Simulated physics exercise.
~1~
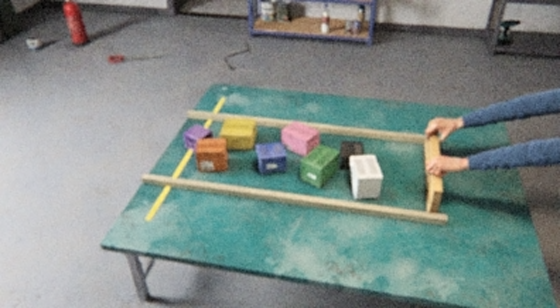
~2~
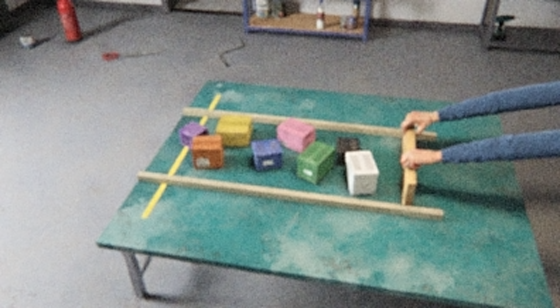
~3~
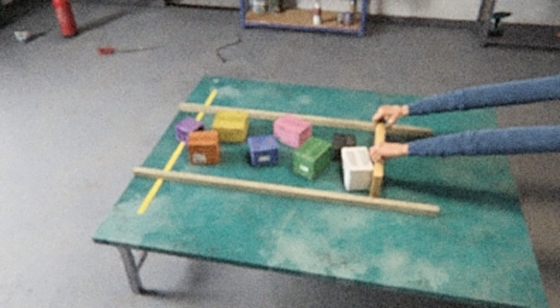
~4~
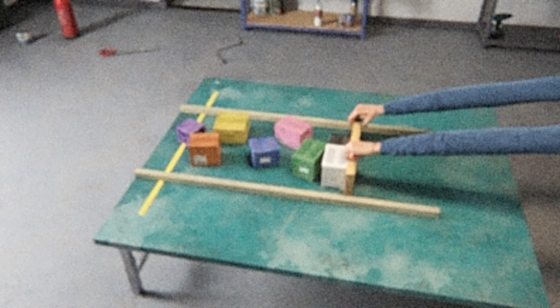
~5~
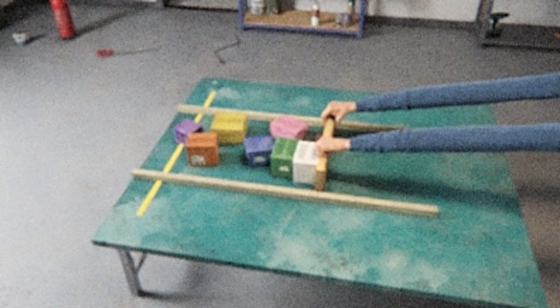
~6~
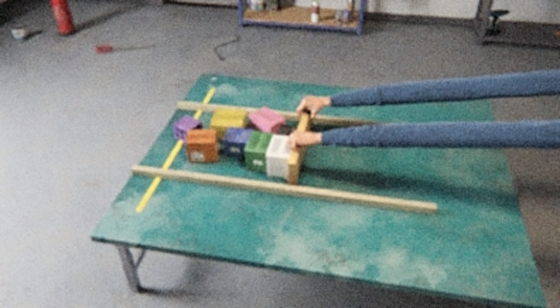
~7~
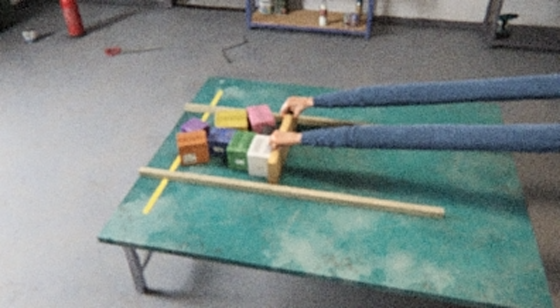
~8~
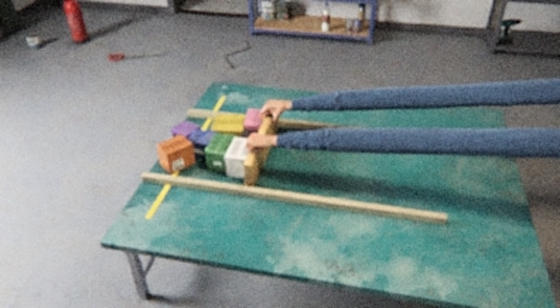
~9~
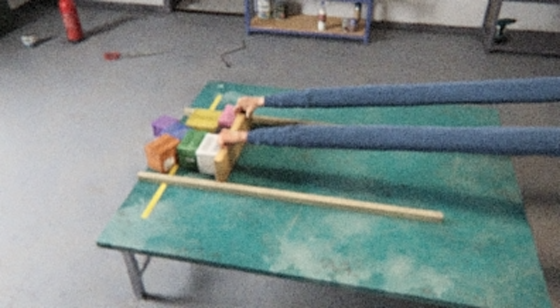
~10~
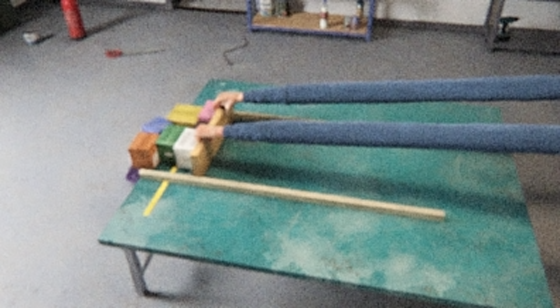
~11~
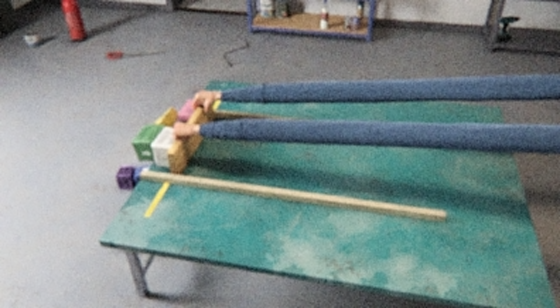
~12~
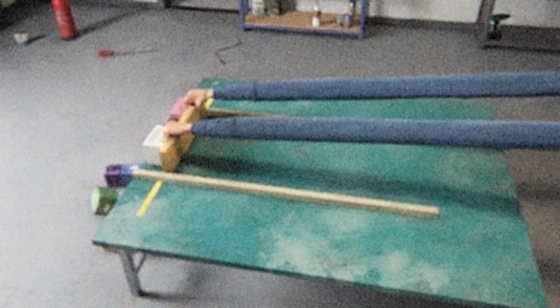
Two hands push a plank left along a green table, shoving coloured blocks off the edge.
